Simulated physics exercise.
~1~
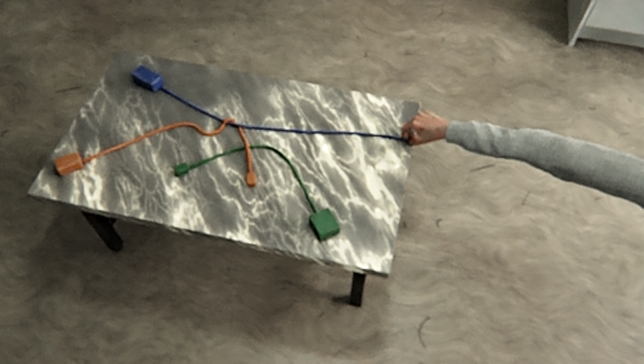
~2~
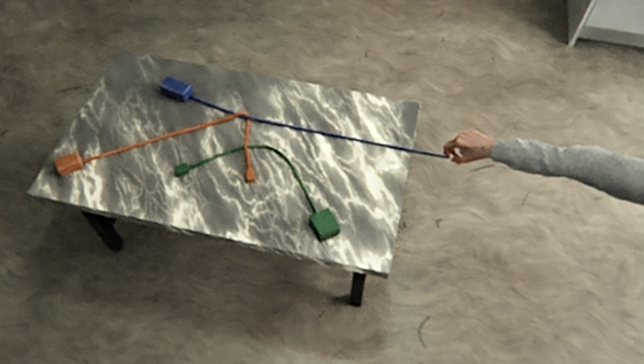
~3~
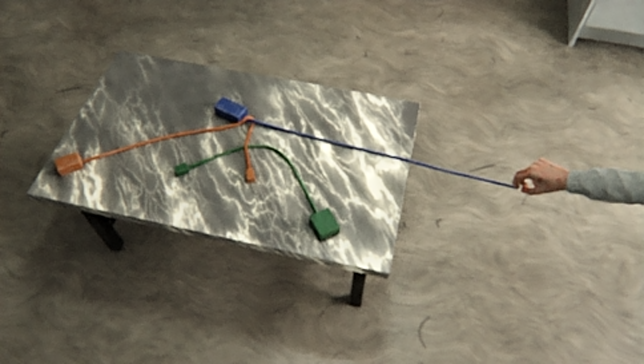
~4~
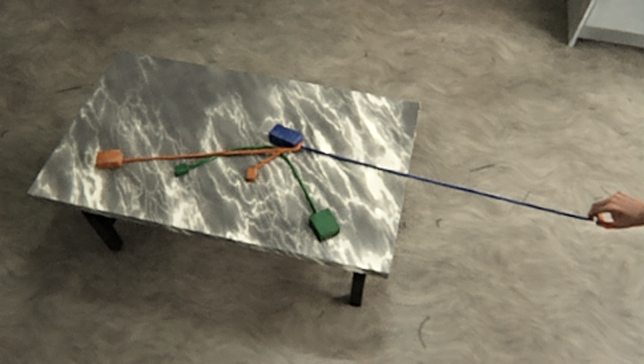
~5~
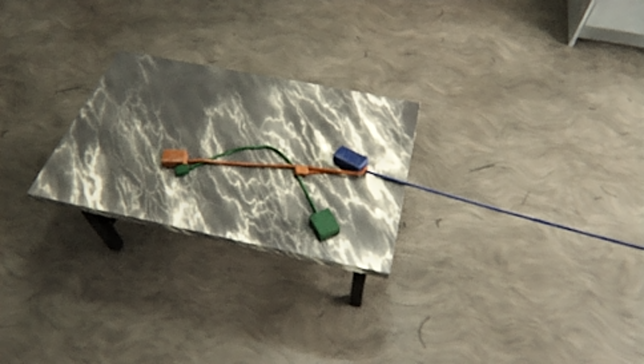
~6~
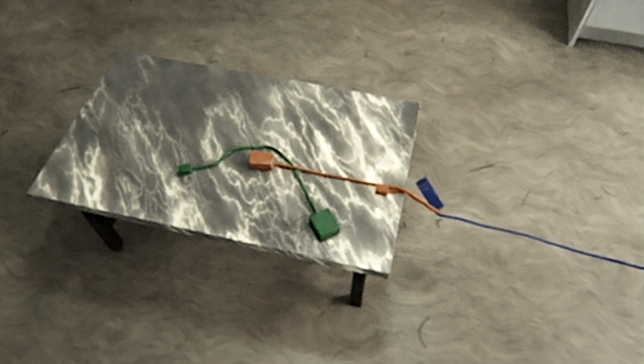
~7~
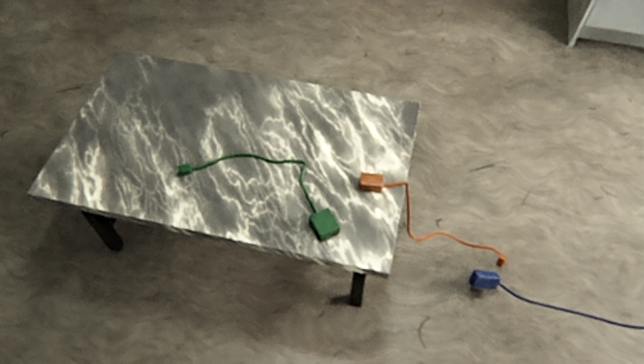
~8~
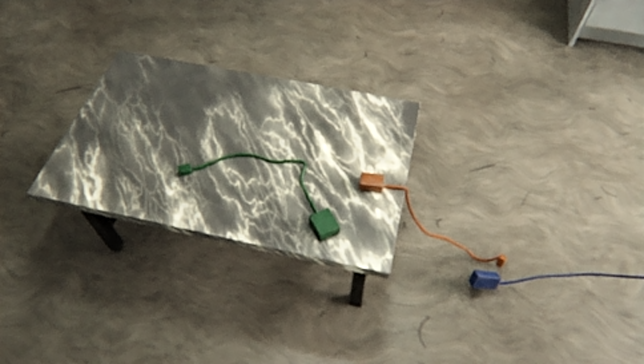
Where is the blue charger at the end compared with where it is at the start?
At the start the blue charger sits near the far left corner of the table, and at the end it lies on the floor to the right of the table.
A blue lead, pulled by a hand off the right side of a marbled table, drags its charger over the edge to the floor and draws the orange lead along, leaving the orange charger near the table's right edge, its plug on the floor, and the green charger in place.
